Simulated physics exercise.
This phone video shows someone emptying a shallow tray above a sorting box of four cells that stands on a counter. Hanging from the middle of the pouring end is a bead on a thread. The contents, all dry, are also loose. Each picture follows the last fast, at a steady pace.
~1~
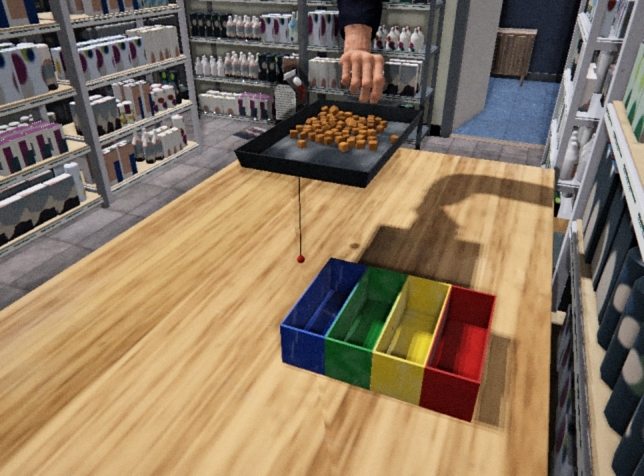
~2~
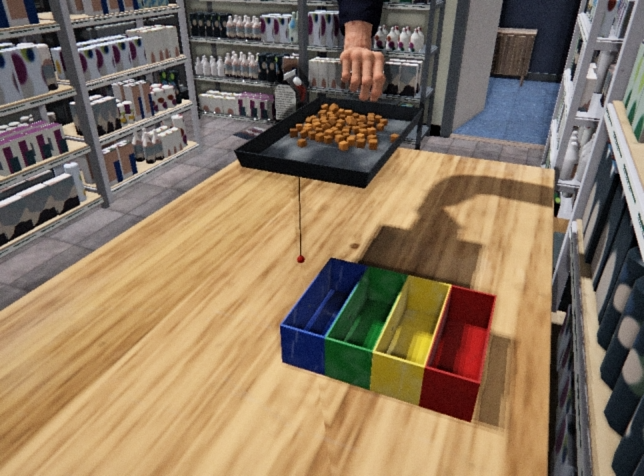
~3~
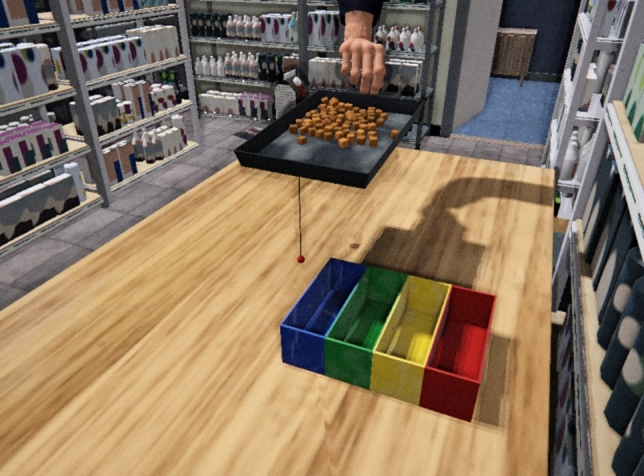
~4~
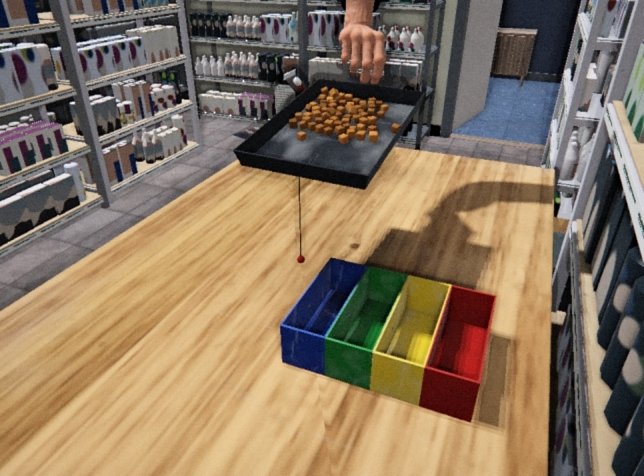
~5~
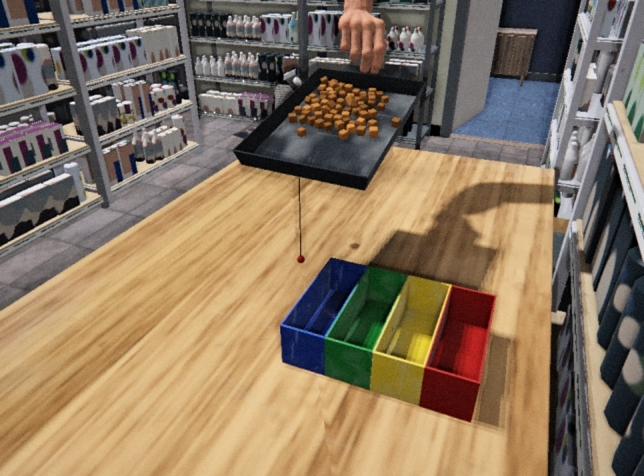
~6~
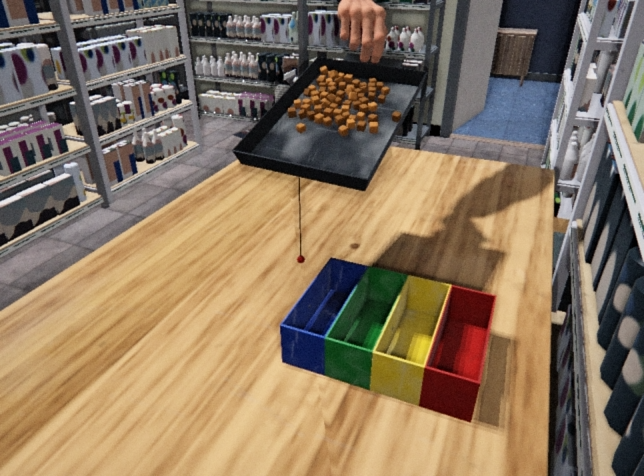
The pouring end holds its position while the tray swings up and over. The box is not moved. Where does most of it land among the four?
Most of it lands in the blue cell.
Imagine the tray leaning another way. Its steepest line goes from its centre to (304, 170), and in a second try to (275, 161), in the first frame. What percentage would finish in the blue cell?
I'd say roughly 20 percent with the first slope, 0 percent with the other.
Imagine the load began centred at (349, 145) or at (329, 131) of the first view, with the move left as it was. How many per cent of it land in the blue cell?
Close to 40 and close to 30 per cent.
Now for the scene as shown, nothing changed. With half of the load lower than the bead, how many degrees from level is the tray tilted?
I'd put it at about 115 degrees.
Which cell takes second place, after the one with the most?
Behind the top one comes green.
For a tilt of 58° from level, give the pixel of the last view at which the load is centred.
Roughly at (319, 154).
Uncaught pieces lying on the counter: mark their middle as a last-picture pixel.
Centre, final frame: Roughly (245, 342).
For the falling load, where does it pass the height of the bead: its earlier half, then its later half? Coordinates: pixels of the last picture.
The opening half passes (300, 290), the closing half (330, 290).
Soon after the last picture, tray tipped steeply; nearly all on the tray; a stray few falling or outside the box.
A little later, tray tipped right over; nearly all on the tray; a stray few in the blue cell; a small part falling or outside the box.
Later still, tray tipped past a quarter turn; about half in the blue cell; about a quarter in the green cell; about a third falling or outside the box.
At rest, tray tipped past a quarter turn; about half in the blue cell; about a quarter in the green cell; none in the red cell; none in the yellow cell; about a third outside the box.
